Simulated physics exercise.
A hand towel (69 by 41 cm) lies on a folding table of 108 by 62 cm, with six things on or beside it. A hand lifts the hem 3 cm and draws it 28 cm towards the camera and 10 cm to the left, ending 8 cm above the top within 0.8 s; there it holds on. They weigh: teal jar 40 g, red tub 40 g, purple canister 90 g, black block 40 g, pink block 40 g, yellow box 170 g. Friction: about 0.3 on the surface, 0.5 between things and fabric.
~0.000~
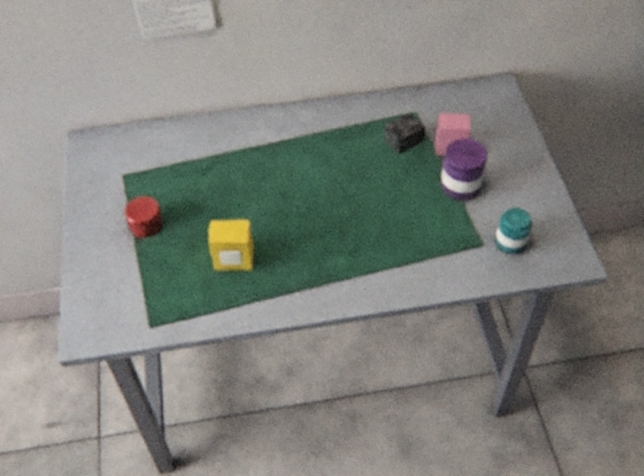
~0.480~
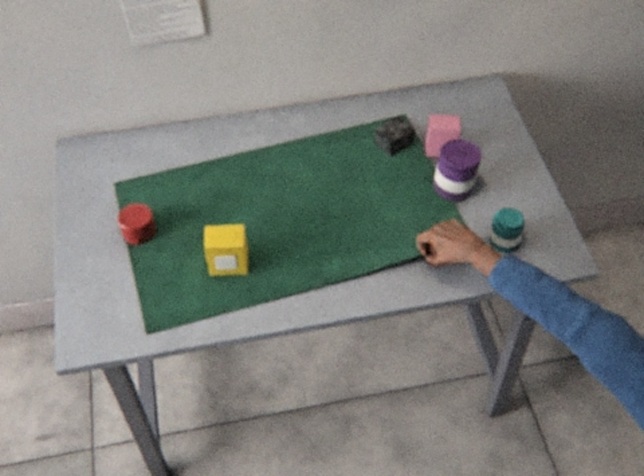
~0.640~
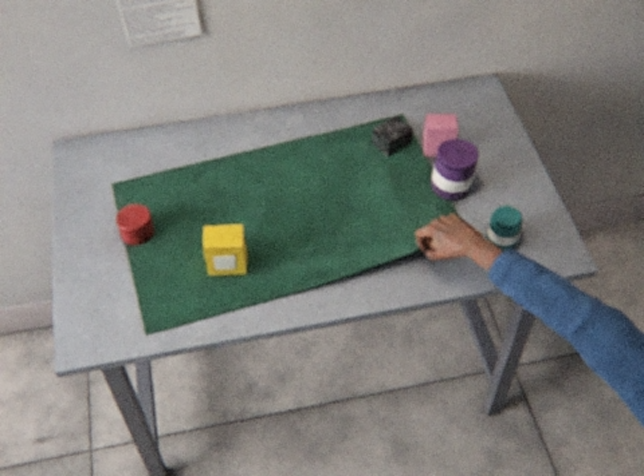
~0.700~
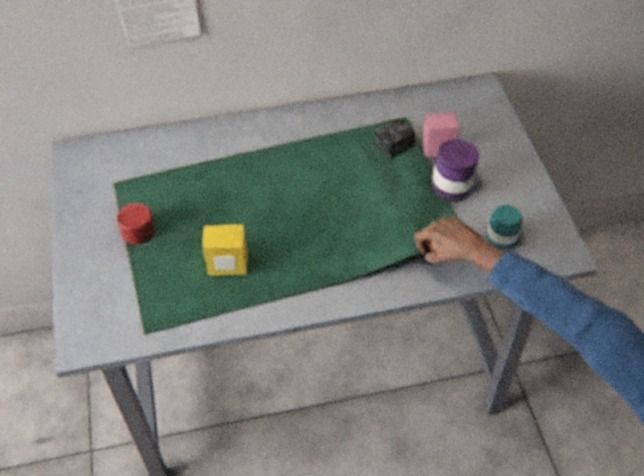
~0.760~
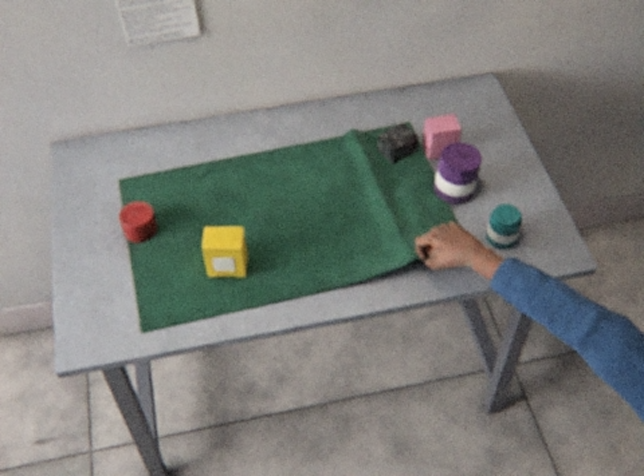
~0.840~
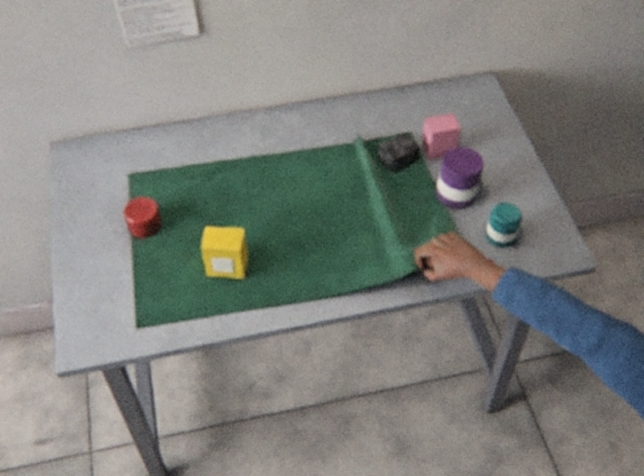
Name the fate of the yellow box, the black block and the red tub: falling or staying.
Result: Yellow box stays on, black block remains up there, red tub remains up there.
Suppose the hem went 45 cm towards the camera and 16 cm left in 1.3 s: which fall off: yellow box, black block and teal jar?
Then: Yellow box goes over, black block goes over, teal jar remains.
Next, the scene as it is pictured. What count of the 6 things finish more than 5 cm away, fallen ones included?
That makes 4.
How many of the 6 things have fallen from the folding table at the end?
0 of them.
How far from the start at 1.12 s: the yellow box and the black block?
Yellow box 6 cm, black block 25 cm.
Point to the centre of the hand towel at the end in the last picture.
Near (333, 283).
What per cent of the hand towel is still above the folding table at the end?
About 75 per cent.
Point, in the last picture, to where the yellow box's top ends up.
At about (240, 269).
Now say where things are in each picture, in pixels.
Shows, yellow box (229, 231); black block (405, 126); red tub (141, 209); hand towel corners (150, 328) (122, 175) (484, 245), in the first frame.
Shows, purple canister (460, 153); hand towel corners (147, 334) (114, 183); grip (426, 254), in the second frame.
Shows, hand towel corners (146, 335) (112, 184); grip (425, 249), in the third frame.
Shows, purple canister (458, 153); black block (395, 131); hand towel corners (145, 334) (113, 183); grip (425, 252), in the fourth frame.
Shows, purple canister (460, 156); red tub (136, 214); black block (398, 136); hand towel corners (142, 333) (119, 180); grip (424, 258), in the fifth frame.
Shows, yellow box (223, 238); black block (399, 145); red tub (140, 209); hand towel corners (136, 328) (128, 174); grip (424, 268), in the sixth frame.
After 1.0 s, 95 % of the hand towel is still over the top; black block 15 cm off its start, red tub 5 cm off its start, yellow box 2 cm off its start.
After 1.1 s, 85 % of the hand towel is still over the top; black block 25 cm off its start, red tub 8 cm off its start, yellow box 5 cm off its start.
After 1.3 s, 75 % of the hand towel is still over the top; black block 33 cm off its start at (440, 236), red tub 11 cm off its start at (188, 211), yellow box 8 cm off its start at (238, 265).
After 1.4 s, 75 % of the hand towel is still over the top; black block 35 cm off its start, red tub 12 cm off its start, yellow box 9 cm off its start.
After 3.0 s, 75 % of the hand towel is still over the top; black block 35 cm off its start at (442, 243), red tub 12 cm off its start at (193, 214), yellow box 9 cm off its start at (240, 269), purple canister 14 cm off its start at (490, 197).
